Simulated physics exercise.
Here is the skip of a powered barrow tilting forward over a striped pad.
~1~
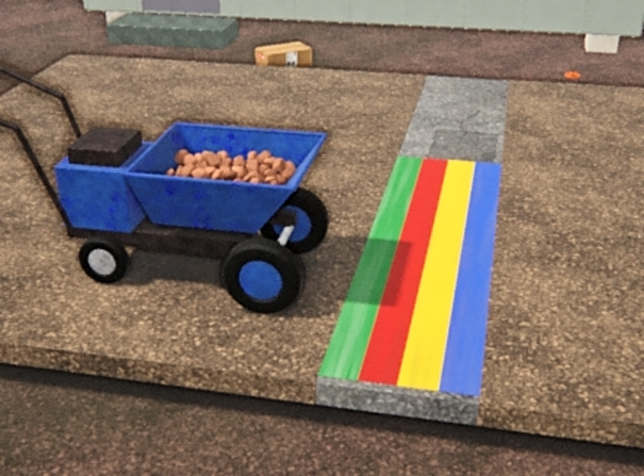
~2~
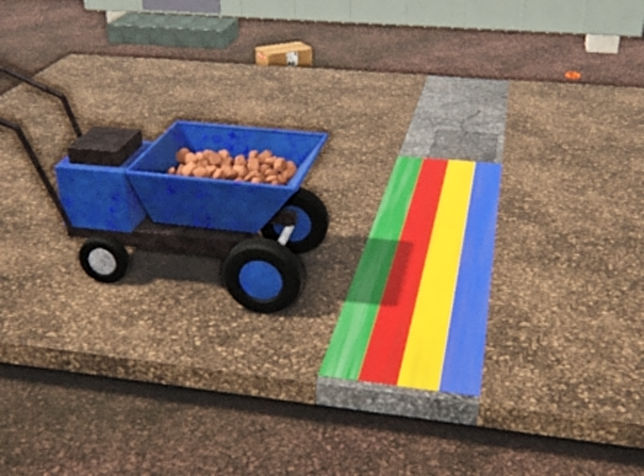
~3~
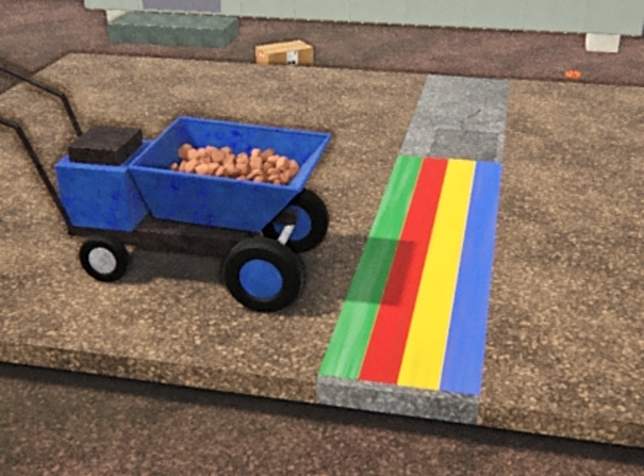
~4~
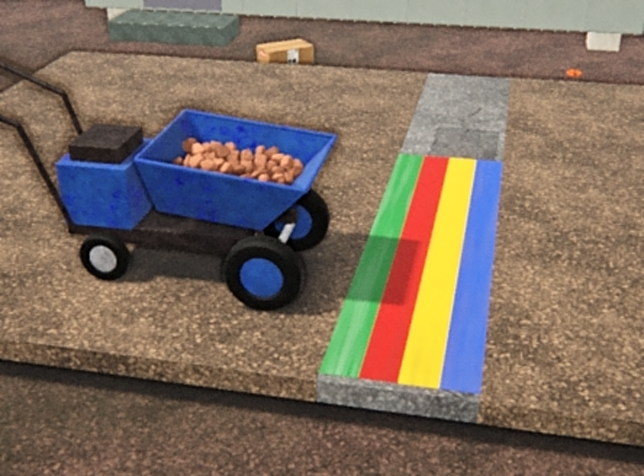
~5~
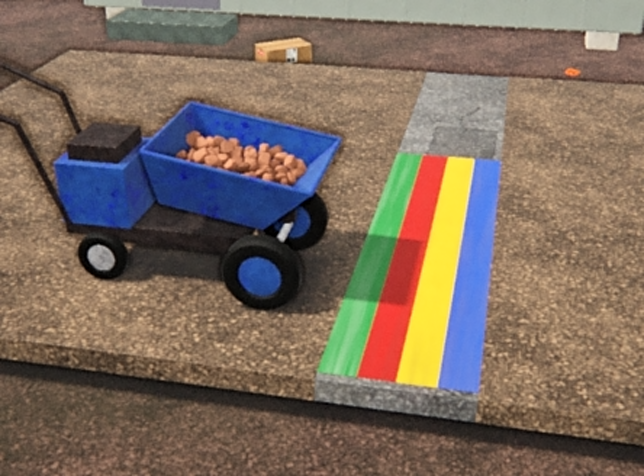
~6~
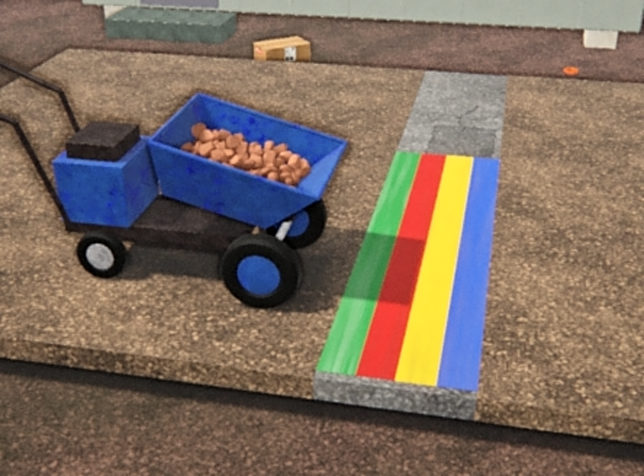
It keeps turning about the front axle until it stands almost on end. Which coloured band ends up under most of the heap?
The red one.
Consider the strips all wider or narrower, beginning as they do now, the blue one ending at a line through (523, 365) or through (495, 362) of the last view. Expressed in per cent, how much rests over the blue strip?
Respectively 10 and 10 percent.
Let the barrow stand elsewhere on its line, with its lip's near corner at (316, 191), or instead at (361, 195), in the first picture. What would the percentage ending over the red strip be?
20 and 0 in a hundred, in that order.
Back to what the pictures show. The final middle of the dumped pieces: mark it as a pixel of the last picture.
It settles centred around (414, 286).
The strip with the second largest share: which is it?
The strip in yellow is second.
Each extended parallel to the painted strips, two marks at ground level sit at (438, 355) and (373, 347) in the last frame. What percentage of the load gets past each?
Roughly 10 and 70 percent.
Shortly afterwards, skip tipped steeply; the whole lot in the skip.
Next, skip tipped right over; all but a few in the skip; only a few over the green strip; a little over the red strip.
Some moments later, skip tipped right over; near a quarter in the skip; only a few over the green strip; near a third over the red strip; near a quarter over the yellow strip; a little over the blue strip; only a few off the paint.
In the end, skip tipped right over; a little in the skip; a little over the green strip; near a third over the red strip; near a quarter over the yellow strip; a little over the blue strip; only a few off the paint.
